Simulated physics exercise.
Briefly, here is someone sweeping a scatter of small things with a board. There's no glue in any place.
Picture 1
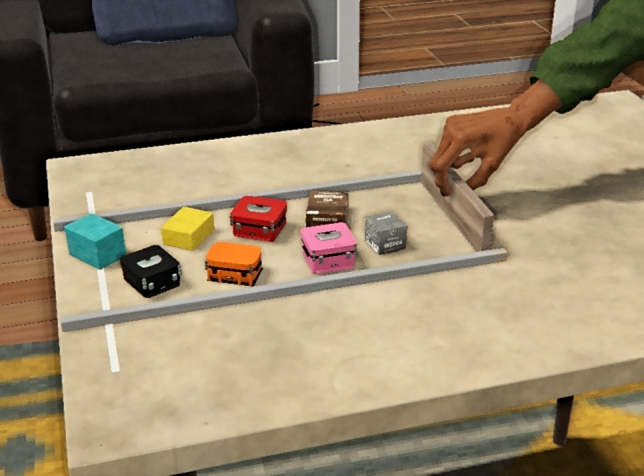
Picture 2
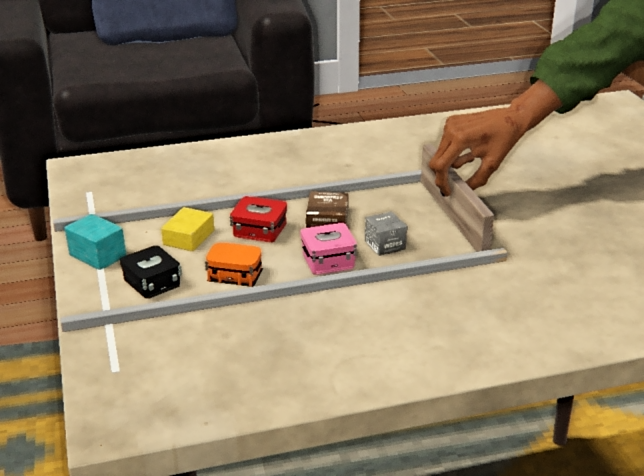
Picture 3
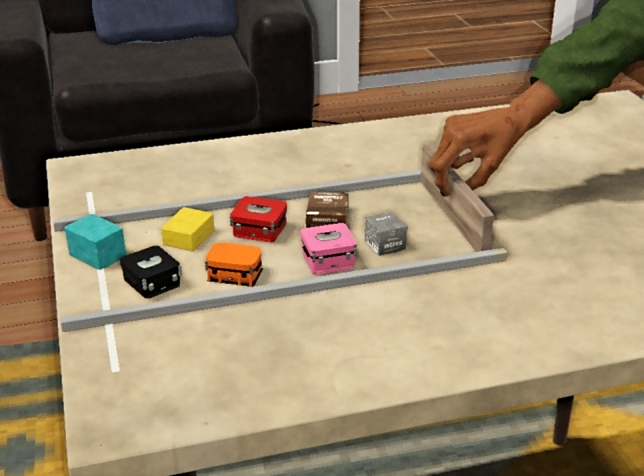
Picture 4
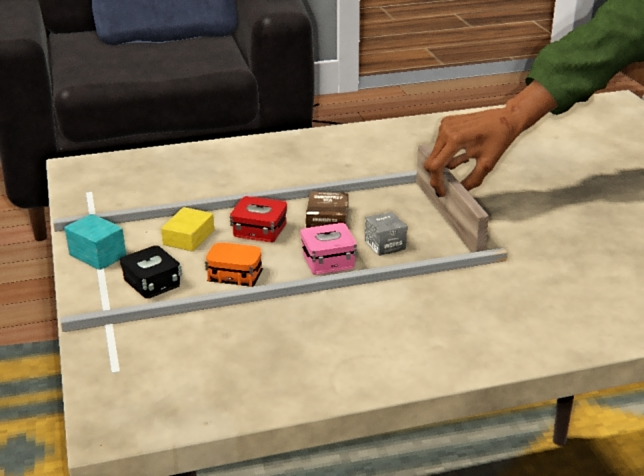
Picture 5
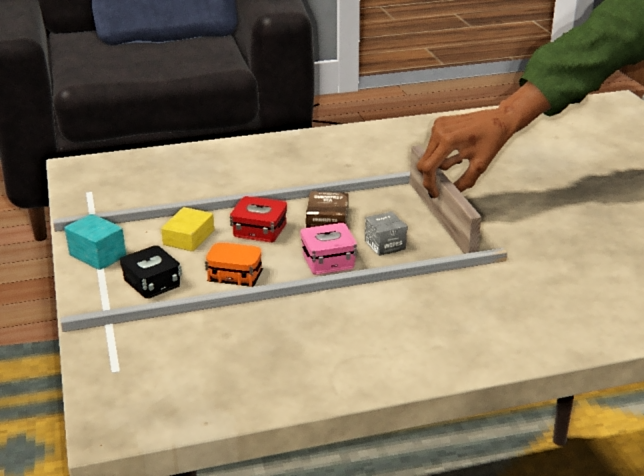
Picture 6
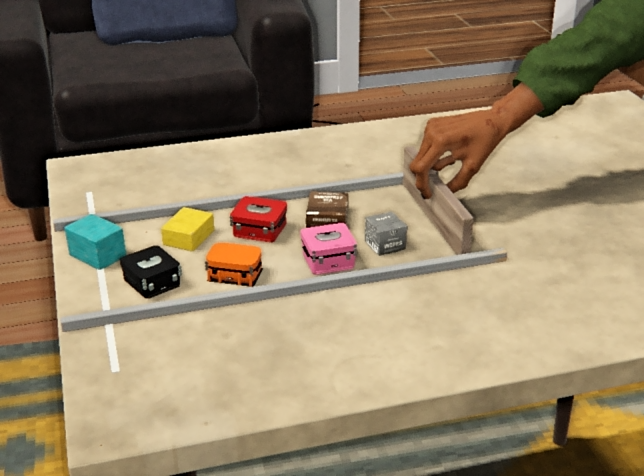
Hand in a green sleeve holding a wooden board still, then sliding it slightly left toward small colourful boxes between grey rails.
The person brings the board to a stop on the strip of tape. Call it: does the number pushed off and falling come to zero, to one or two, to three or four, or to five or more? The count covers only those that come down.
It comes to five or more.
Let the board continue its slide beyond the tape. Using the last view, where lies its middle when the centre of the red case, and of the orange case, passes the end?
Approx. (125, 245) for the first, approx. (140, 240) for the second.
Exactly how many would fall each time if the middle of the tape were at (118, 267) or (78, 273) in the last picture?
Respectively 5 and 6.
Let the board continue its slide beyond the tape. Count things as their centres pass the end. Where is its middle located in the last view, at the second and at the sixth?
I'd say close to (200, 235), and after that close to (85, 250).
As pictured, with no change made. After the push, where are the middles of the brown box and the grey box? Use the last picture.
Brown box at about (75, 240), grey box at about (83, 257).
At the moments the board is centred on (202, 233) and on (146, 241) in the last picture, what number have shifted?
Counts: 8 and 8.
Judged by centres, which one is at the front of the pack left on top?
I'd say the pink case.
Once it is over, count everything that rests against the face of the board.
The count in contact is 3.
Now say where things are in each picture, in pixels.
In the first frame, turquoise block (96, 241); black case (151, 273); yellow block (188, 228); board (454, 197); tape (101, 269).
In the second frame, black case (151, 273); board (454, 197).
In the third frame, yellow block (188, 229); pink case (328, 249).
In the fourth frame, turquoise block (96, 242); brown box (328, 211).
In the fifth frame, black case (151, 273); orange case (235, 265).
In the sixth frame, turquoise block (96, 242); black case (151, 273); yellow block (188, 229); board (436, 200); tape (101, 269).
Soon after, none off yet; turquoise block at rest near (96, 242); black case at rest near (151, 273); yellow block moving near (183, 229).
In the end, the number that fall off is five or more; gone, red case, orange case, yellow block, black case and turquoise block.
